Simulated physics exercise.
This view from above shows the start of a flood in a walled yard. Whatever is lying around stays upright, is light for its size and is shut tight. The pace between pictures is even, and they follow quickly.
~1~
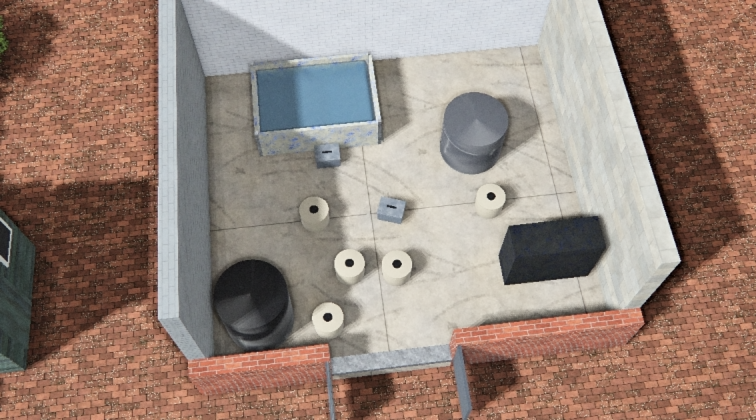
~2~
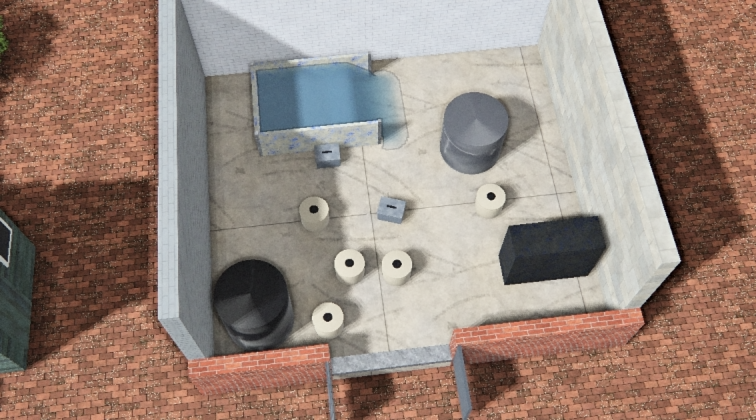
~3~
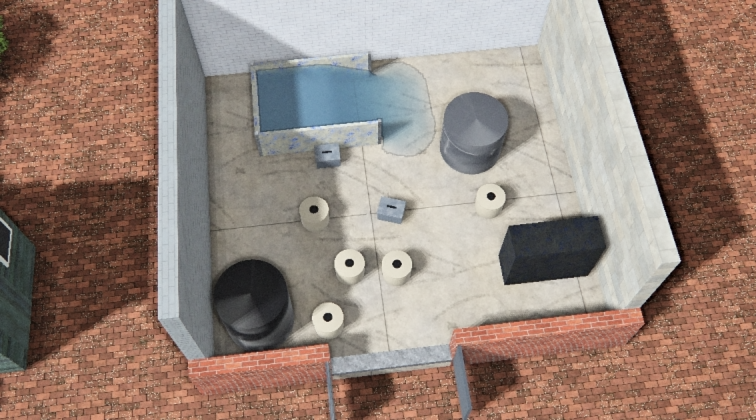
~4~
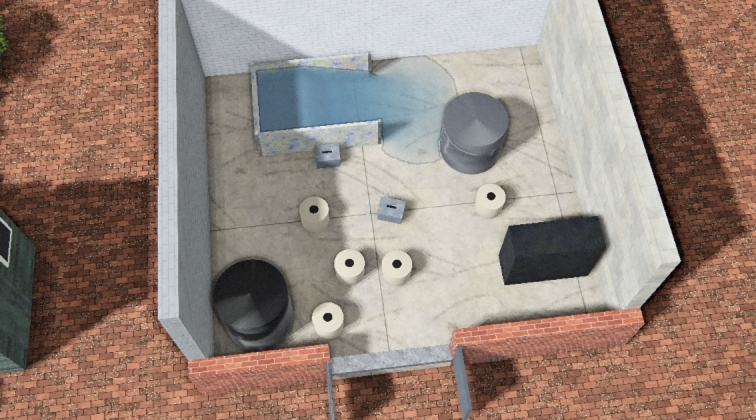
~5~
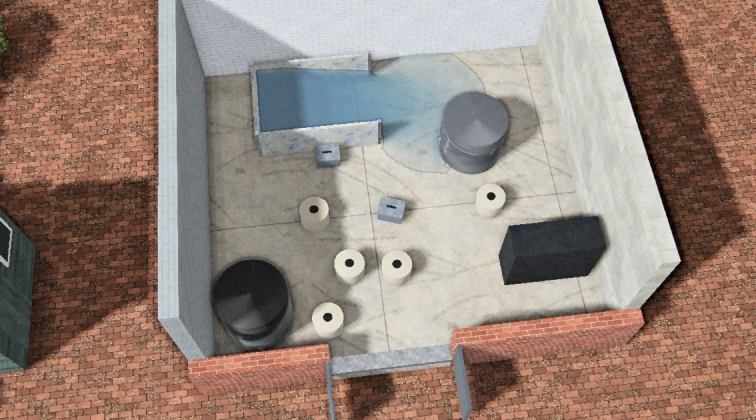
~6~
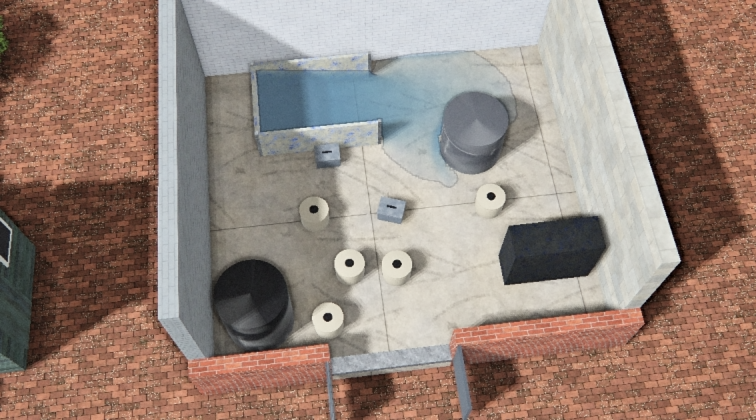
We see a walled yard from above as water pours from the open right side of a raised tank, spreading across the pale floor and around a grey round container, while the tubs and blocks stay still.
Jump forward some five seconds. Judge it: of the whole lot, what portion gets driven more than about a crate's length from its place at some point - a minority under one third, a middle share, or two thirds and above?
That share does not reach a third.
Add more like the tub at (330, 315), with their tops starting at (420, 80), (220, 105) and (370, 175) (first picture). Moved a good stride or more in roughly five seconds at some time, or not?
In turn: Shifted that much, short of that, never so far.
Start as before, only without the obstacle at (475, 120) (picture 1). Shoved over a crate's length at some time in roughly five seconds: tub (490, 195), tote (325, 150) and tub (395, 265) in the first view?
Outcome in listed order - knocked clear, hardly budged, knocked clear.
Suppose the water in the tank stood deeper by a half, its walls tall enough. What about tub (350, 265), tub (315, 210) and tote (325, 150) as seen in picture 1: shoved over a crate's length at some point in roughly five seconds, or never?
The first passed the mark, the next stayed below the mark, and the last stayed below the mark.
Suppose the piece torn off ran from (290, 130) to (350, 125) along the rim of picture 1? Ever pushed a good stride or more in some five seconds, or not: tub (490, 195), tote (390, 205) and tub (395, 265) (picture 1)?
Working through them in order, the first not displaced that far, the second gets shoved clear and the last gets shoved clear.
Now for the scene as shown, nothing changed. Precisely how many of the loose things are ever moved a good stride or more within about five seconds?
By my reckoning the answer is 1.
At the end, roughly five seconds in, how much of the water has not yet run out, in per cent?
It works out at roughly 96 percent.
A moment on, 0 of 7 are well off their spots; 0 afloat.
Next, 0 of 7 are well off their spots; 0 afloat.
Later, 0 of 7 are well off their spots; 0 afloat.
In the end, 1 of 7 are well off their spots, and 1 have been at some point; 1 afloat.
